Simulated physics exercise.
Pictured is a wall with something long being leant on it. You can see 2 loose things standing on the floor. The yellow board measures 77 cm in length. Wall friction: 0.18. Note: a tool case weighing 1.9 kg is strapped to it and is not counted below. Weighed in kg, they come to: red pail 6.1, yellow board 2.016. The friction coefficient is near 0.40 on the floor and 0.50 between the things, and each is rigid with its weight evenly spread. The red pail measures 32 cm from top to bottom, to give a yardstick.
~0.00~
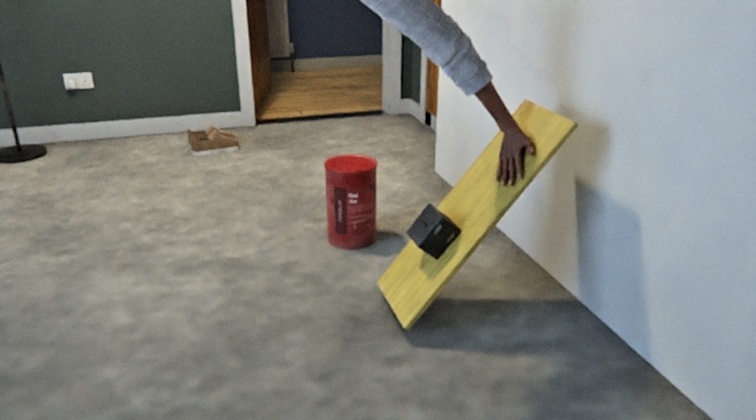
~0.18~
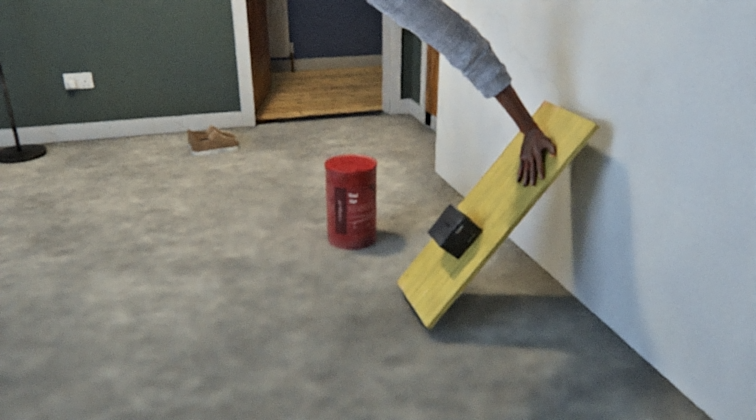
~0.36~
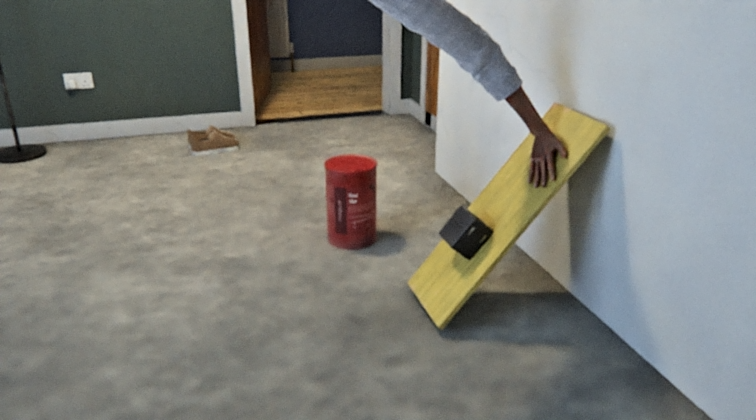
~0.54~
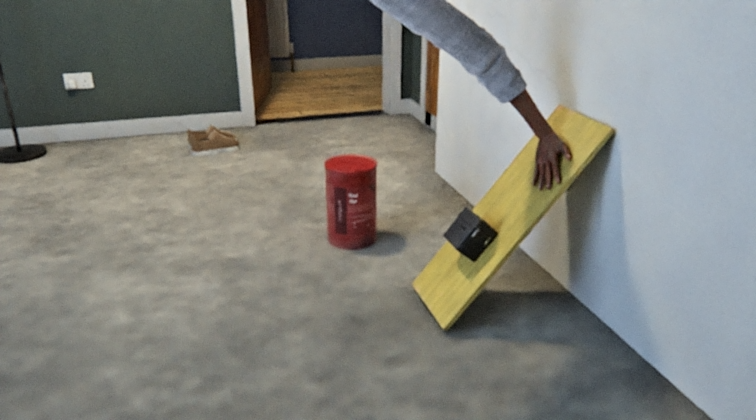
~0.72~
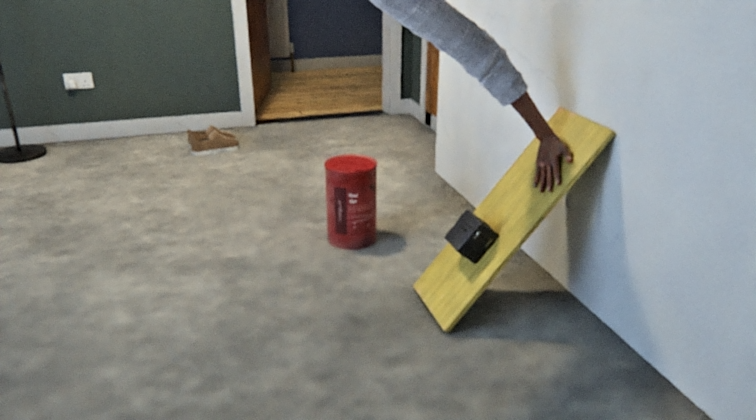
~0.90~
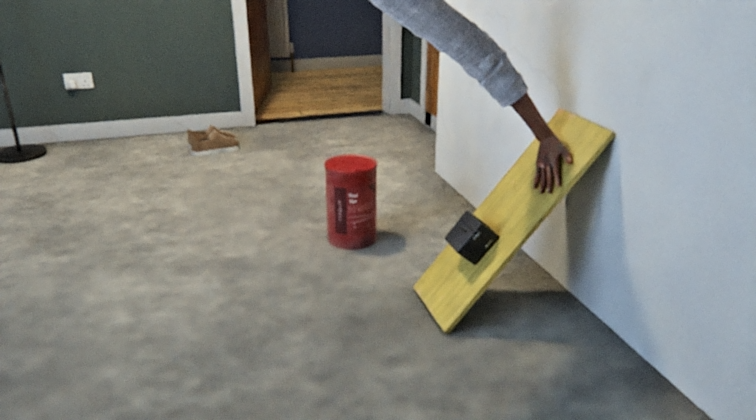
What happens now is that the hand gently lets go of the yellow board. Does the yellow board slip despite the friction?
No - I expect it to rest there steadily.
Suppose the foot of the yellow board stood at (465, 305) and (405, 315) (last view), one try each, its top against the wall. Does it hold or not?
Trial 1: Stable; trial 2: Slips.
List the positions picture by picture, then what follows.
In the first picture, 14 cm from its place; yellow board (469, 211); red pail (351, 202).
In the second picture, 7 cm from its place; yellow board (489, 211); red pail (351, 202).
In the third picture, 3 cm from its place; yellow board (500, 212); red pail (351, 202).
In the fourth picture, 1 cm from its place; yellow board (505, 214); red pail (351, 202).
The fifth picture shows propped up under the hand; yellow board (506, 216); red pail (351, 202).
The sixth picture shows propped up under the hand; yellow board (506, 218); red pail (351, 202).
Around 1.10 s, nothing moves.
Around 1.60 s, yellow board resting near (506, 218).
Finally (2.2 s), both still in place (within 10 cm). Final places as that camera would see them, yellow board near (506, 218). The board remains leaning.
